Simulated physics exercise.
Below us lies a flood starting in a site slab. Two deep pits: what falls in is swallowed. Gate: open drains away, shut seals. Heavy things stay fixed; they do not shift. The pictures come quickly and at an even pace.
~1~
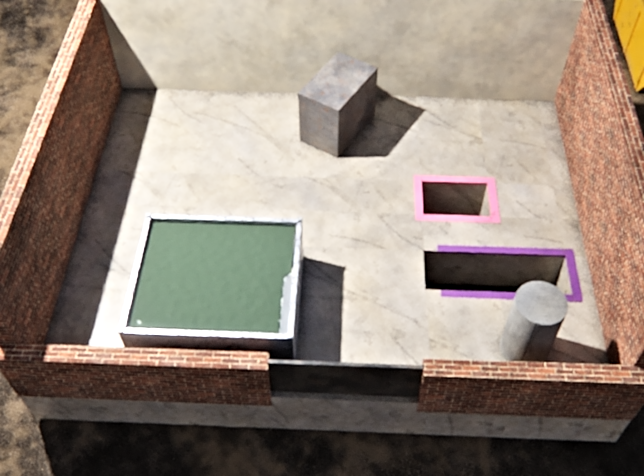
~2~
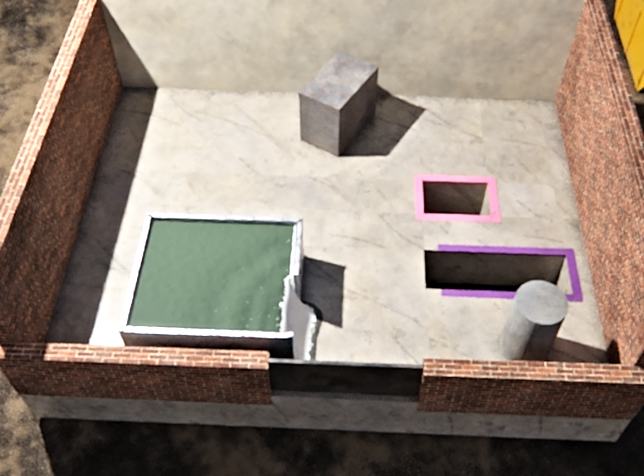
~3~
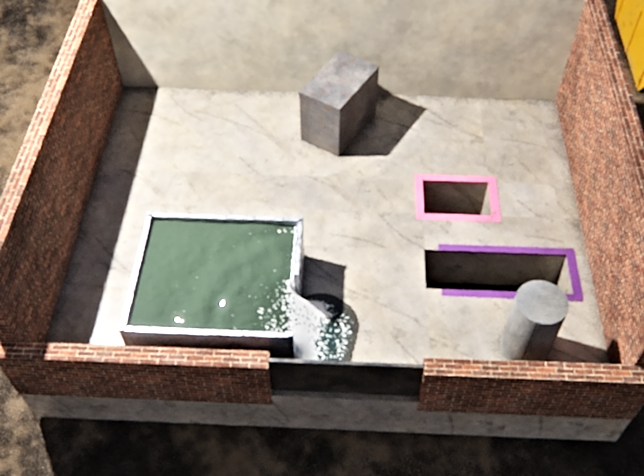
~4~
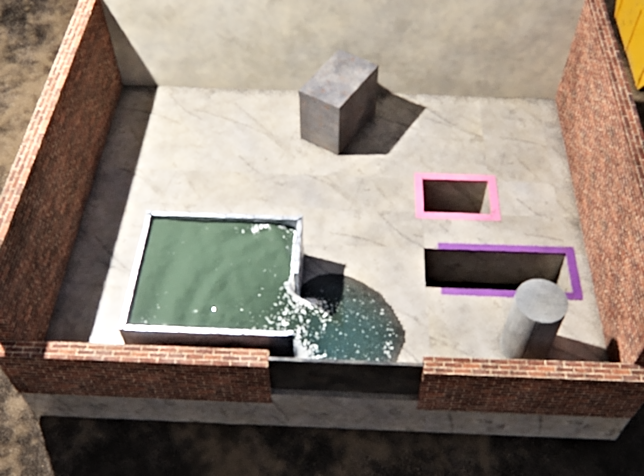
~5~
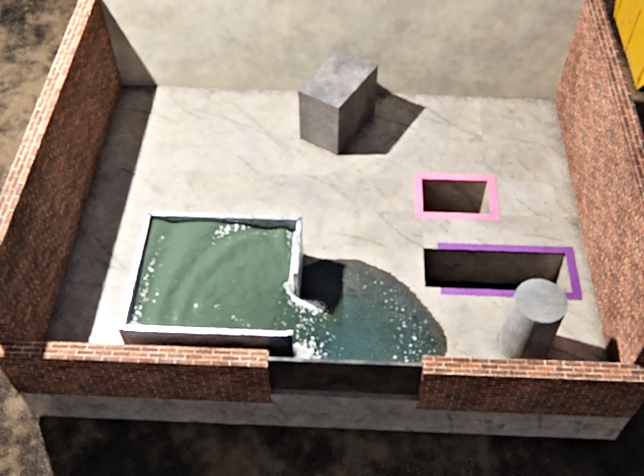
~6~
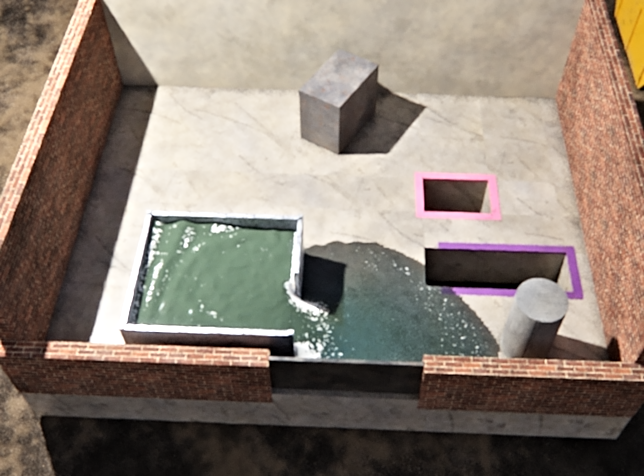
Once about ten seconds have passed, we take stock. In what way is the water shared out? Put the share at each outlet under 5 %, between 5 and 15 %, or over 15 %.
As I see it, the gate claims a light share - short of five per cent, the pink pit claims a light share - short of five per cent, the purple pit claims a heavy share - exceeding fifteen per cent.
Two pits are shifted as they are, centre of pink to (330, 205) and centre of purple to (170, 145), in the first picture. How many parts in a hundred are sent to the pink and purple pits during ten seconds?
Pink gets 12 in a hundred; purple gets 2 in a hundred.
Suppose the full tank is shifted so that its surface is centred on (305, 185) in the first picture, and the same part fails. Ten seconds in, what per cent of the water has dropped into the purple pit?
Within ten seconds roughly 55 percent of the total ends in the purple pit.
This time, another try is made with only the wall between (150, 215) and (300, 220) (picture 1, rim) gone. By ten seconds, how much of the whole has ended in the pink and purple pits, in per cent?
In percent: Pink 10, purple 14.
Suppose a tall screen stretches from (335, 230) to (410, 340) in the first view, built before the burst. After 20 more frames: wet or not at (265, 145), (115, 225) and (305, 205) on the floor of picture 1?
Taken in turn, the three points are soaked, unsoaked and soaked.
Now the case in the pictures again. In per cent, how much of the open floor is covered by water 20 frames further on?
About 30 %.
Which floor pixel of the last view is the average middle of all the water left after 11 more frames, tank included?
My reading is close to (319, 317).
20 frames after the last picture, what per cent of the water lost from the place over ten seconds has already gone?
Estimated share: Close to 40 %.
A moment on, water covers 20 % of the floor; the gate 0 %, the pink pit 0 %, the purple pit 2 %.
Next, water covers 20 % of the floor; the gate 0 %, the pink pit 0 %, the purple pit 11 %.
Then, water covers 30 % of the floor; the gate 0 %, the pink pit 1 %, the purple pit 27 %.
Later, water covers 35 % of the floor; the gate 0 %, the pink pit 1 %, the purple pit 48 %.
In the end, water covers 40 % of the floor; the gate 0 %, the pink pit 2 %, the purple pit 65 %.
